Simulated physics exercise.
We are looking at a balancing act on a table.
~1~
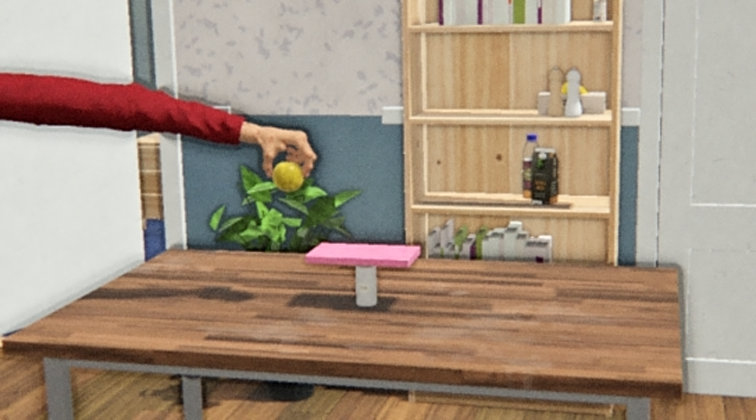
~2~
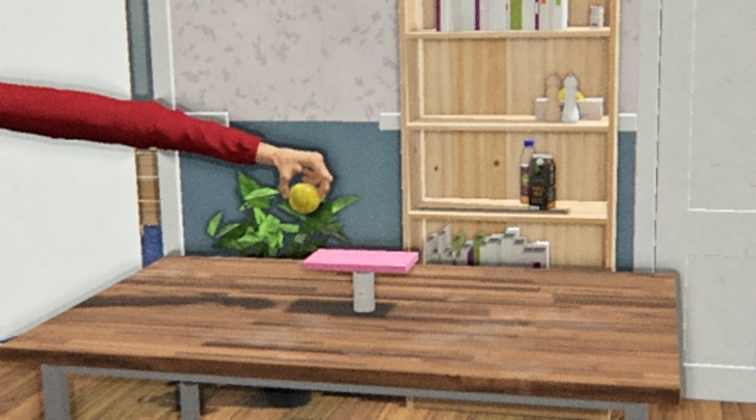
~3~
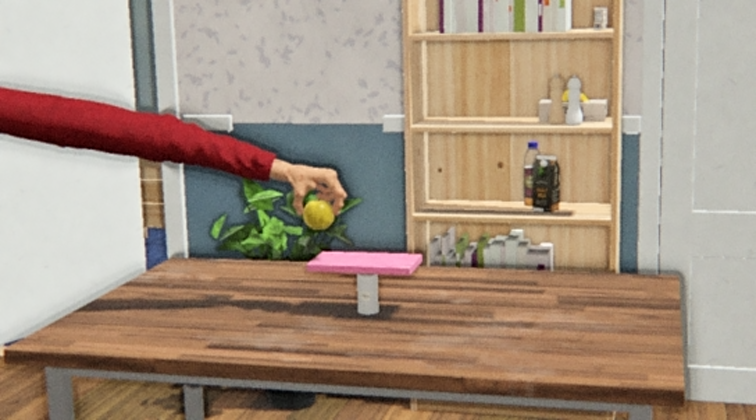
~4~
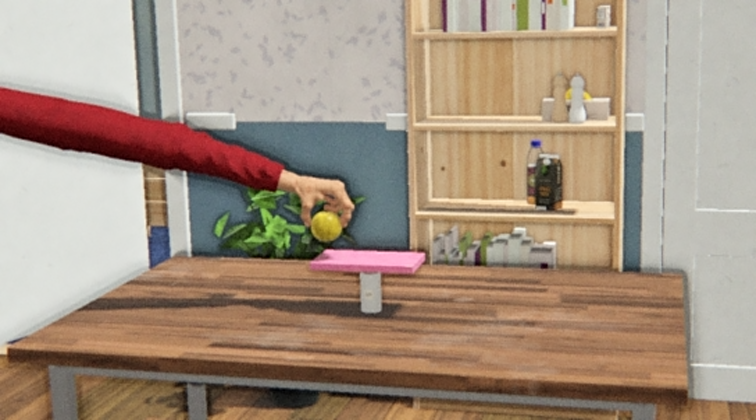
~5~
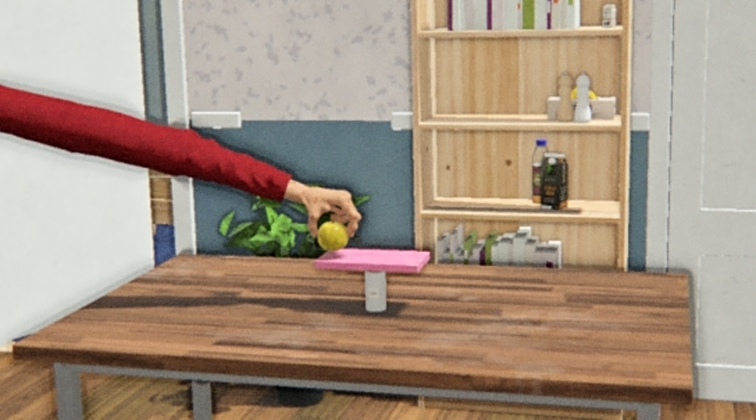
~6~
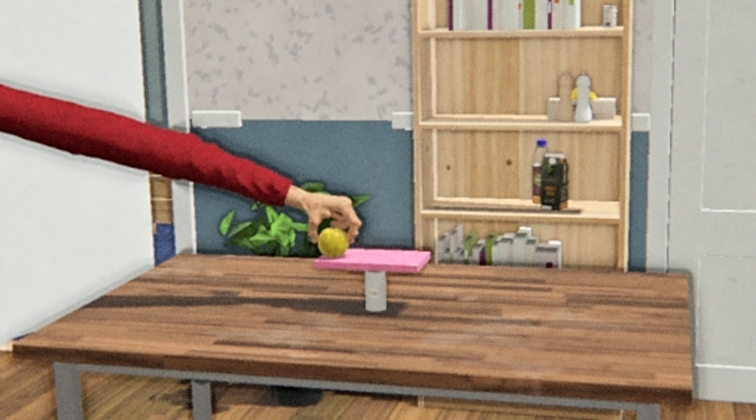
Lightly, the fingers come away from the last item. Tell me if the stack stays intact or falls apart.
Won't stay.
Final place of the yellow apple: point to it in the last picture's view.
It finishes at about (309, 296).
Then, 0.50 s later than the last frame, yellow apple now fallen; pink board tilted by 64°.
Then, 0.70 s later than the last frame, pink board tilted by 52°; white shaker tilted by 15°.
Then, 0.90 s later than the last frame, pink board now fallen; white shaker on its side.
When it is over, fallen, white shaker, pink board and yellow apple. End places, in pixels of the last picture, yellow apple near (309, 296). The stack loses its balance.
